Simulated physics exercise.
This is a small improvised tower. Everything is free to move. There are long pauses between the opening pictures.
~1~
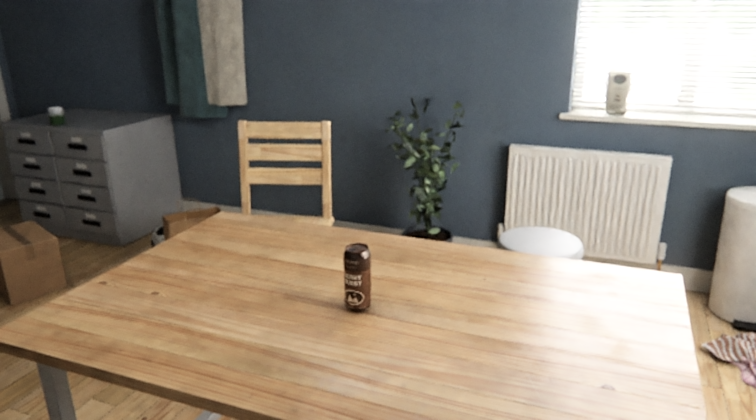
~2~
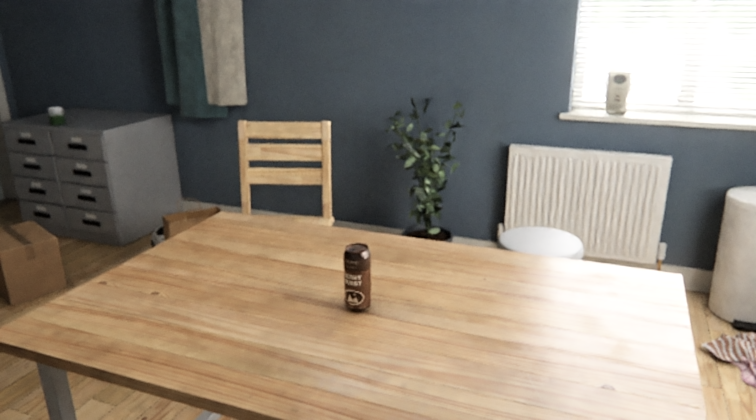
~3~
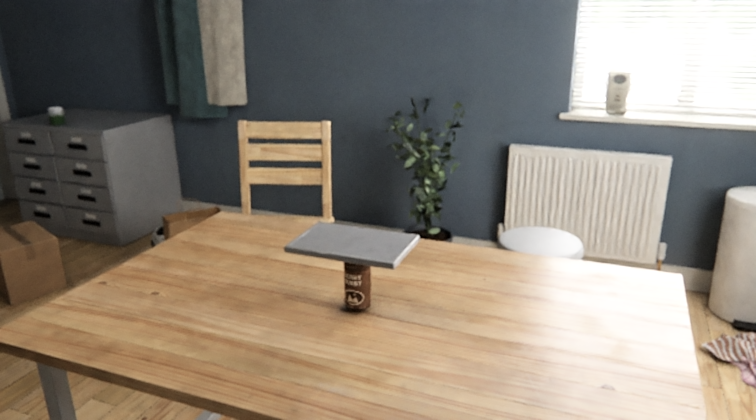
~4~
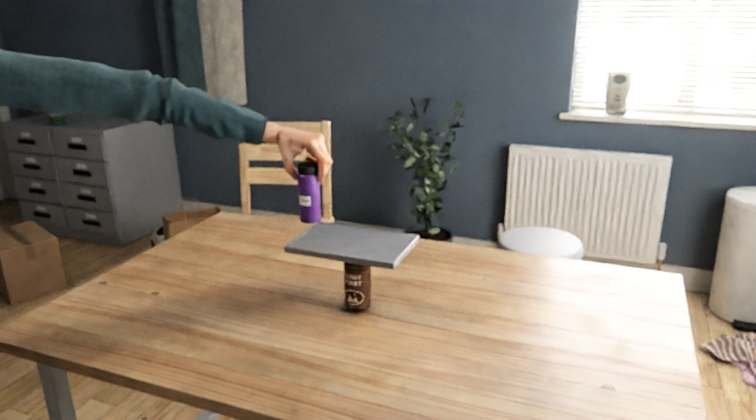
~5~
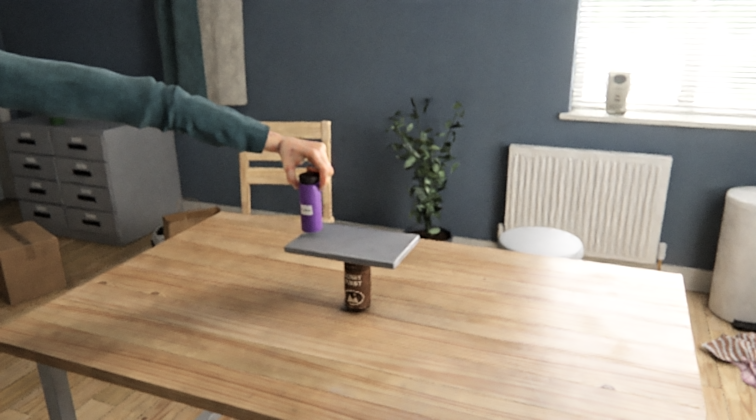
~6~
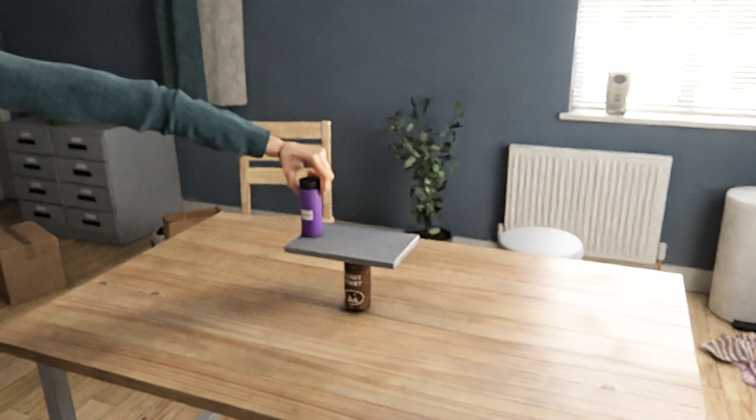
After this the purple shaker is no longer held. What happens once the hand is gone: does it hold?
It comes apart.
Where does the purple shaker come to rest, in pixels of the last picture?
At about (281, 283).
Then, 0.40 s after the last picture, purple shaker now fallen; grey lid tipped 52° from how it was.
Then, 0.60 s after the last picture, grey lid now fallen.
Then, 1.00 s after the last picture, brown can tipped 61° from how it was.
By the end, fallen, brown can, grey lid and purple shaker. Seen from the same camera at the end, purple shaker near (281, 283). The stack gives way.
